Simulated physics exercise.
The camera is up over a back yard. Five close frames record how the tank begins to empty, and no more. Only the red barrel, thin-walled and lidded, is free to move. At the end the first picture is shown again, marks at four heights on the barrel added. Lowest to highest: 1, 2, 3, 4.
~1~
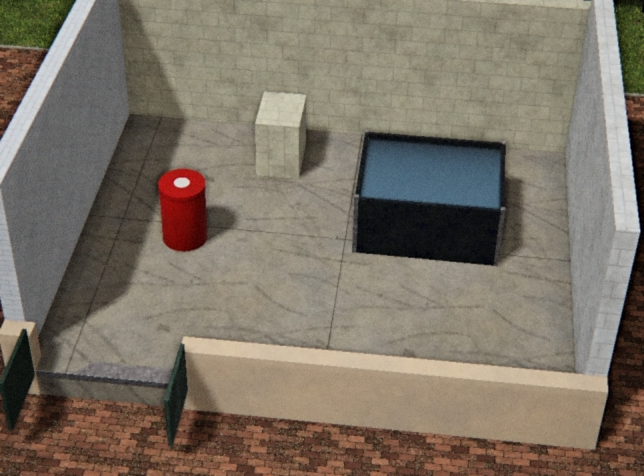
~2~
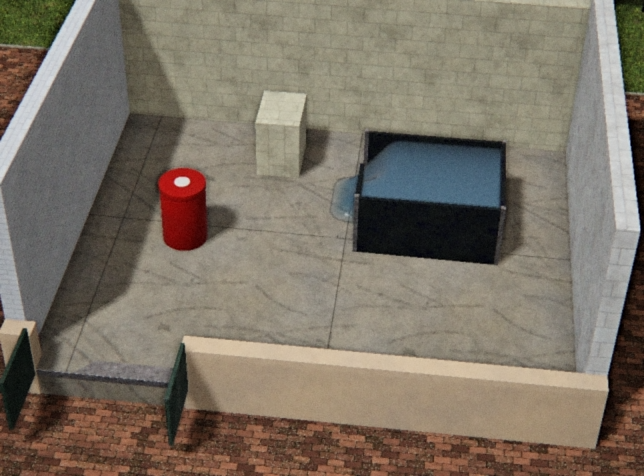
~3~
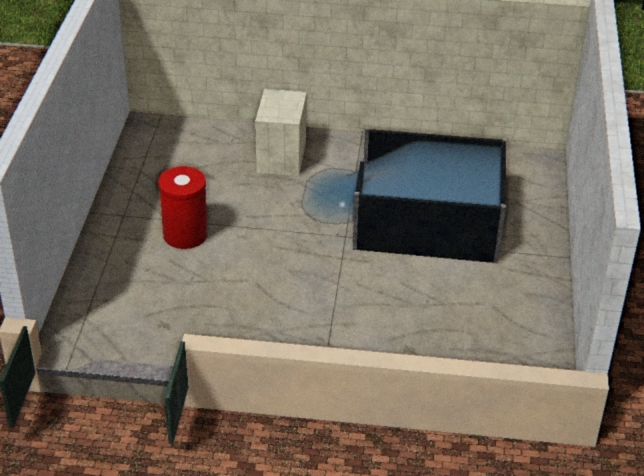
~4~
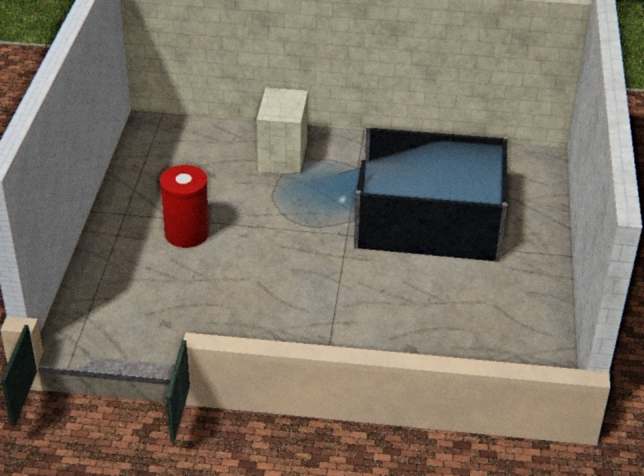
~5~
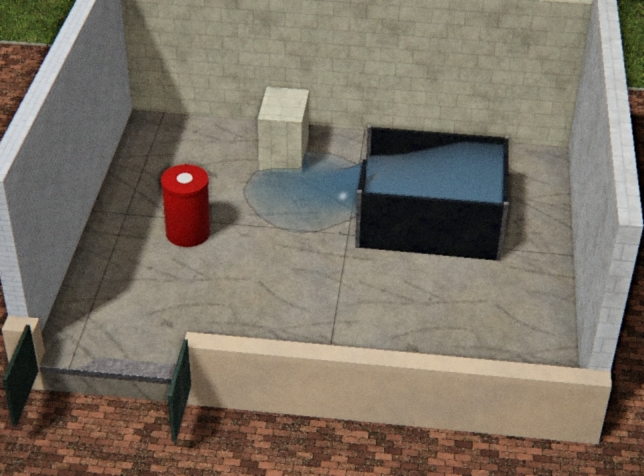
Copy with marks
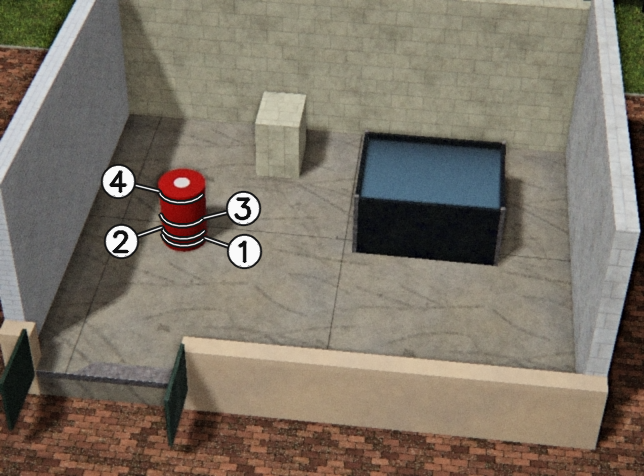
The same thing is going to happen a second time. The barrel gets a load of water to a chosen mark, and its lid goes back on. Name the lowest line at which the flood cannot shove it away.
Choose 2.
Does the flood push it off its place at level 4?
No, not at all.
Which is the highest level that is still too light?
That would be 1.
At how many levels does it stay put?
Three of the four.
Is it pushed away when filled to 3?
No.
On the marked copy, 1 at (180, 245); 2 at (180, 238); 3 at (179, 225); 4 at (177, 202); from the bottom up 1, 2, 3, 4.
Choosing 1, it is pushed about its own width away.
Choosing 2, it does not move.
Choosing 3, it does not move.
Choosing 4, it does not move.
